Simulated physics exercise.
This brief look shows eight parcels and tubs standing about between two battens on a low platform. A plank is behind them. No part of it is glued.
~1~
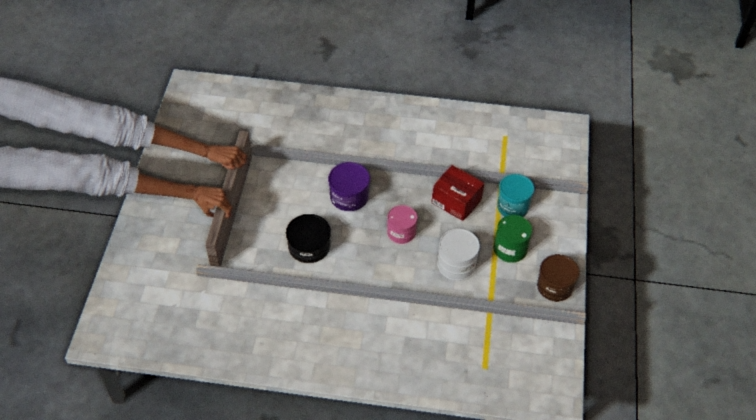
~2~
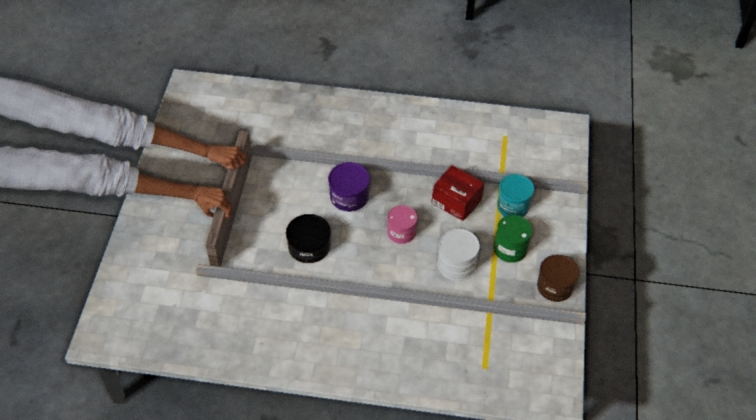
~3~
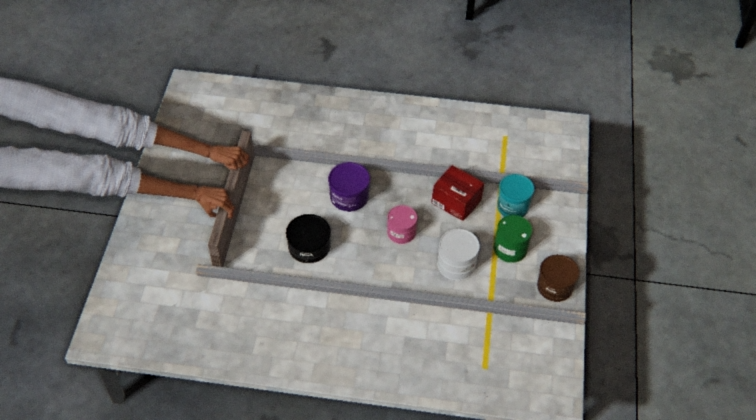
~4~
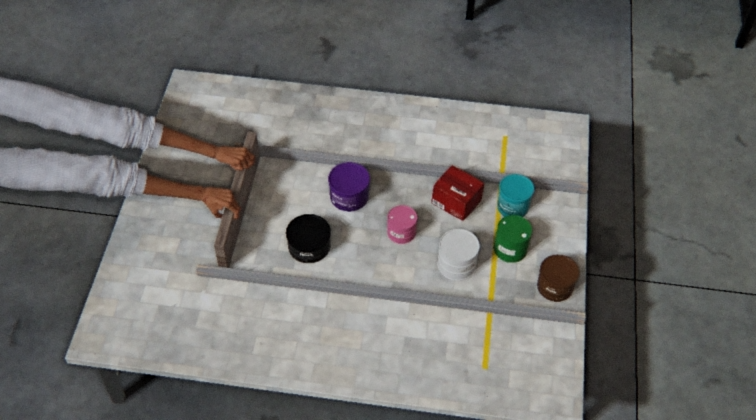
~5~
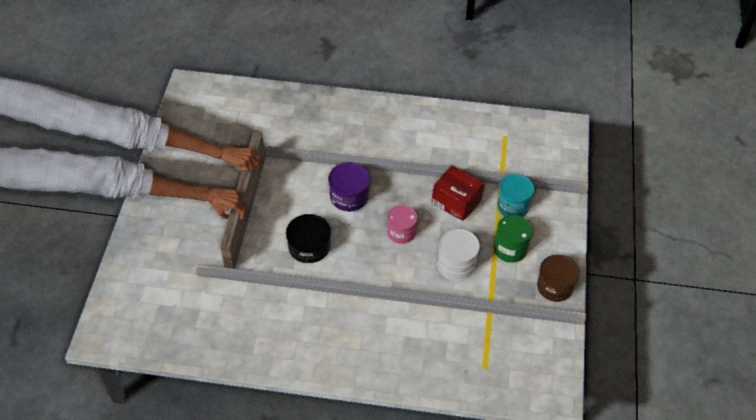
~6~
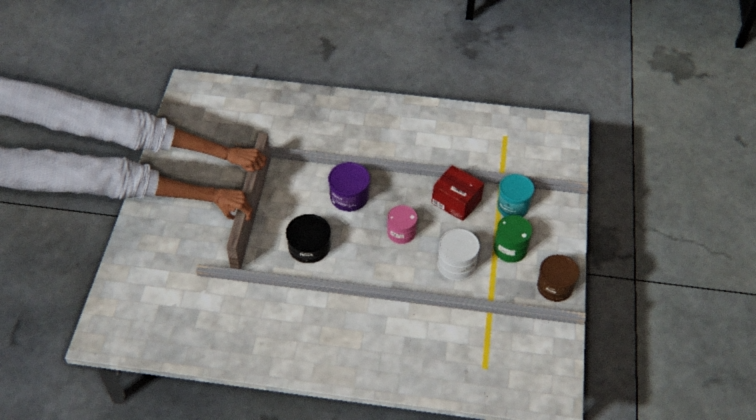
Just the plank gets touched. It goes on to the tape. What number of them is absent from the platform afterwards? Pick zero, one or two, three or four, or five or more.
One or two of them.
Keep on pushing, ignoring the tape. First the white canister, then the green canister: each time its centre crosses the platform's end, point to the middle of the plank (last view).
The middle is at (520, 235) when it's the white canister, and at (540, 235) when it's the green canister.
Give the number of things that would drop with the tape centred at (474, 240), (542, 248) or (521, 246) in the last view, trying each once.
Try 1: 0; try 2: 5; try 3: 2.
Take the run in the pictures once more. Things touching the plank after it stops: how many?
It ends up touching 2.
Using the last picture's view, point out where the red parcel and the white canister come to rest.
Final spots - red parcel (558, 198), white canister (559, 276).
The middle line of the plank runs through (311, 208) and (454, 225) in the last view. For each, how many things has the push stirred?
1 and 7.
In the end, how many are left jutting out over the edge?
The total comes out at 0.
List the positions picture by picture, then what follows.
Brown pail (557, 278); green canister (513, 239); turquoise pail (515, 197); plank (230, 198); tape (496, 242), in the first frame.
Green canister (513, 239); purple pail (349, 187), in the second frame.
Turquoise pail (515, 197); pink canister (402, 225), in the third frame.
Brown pail (557, 279); plank (238, 199), in the fourth frame.
Green canister (513, 239); white canister (458, 255), in the fifth frame.
Brown pail (557, 279); green canister (513, 239); turquoise pail (515, 197); plank (250, 200); tape (496, 242), in the sixth frame.
Soon after, none off yet; brown pail at rest near (557, 279); green canister at rest near (513, 239); turquoise pail at rest near (515, 197).
In the end, the number that fall off is one or two; gone, turquoise pail and brown pail.
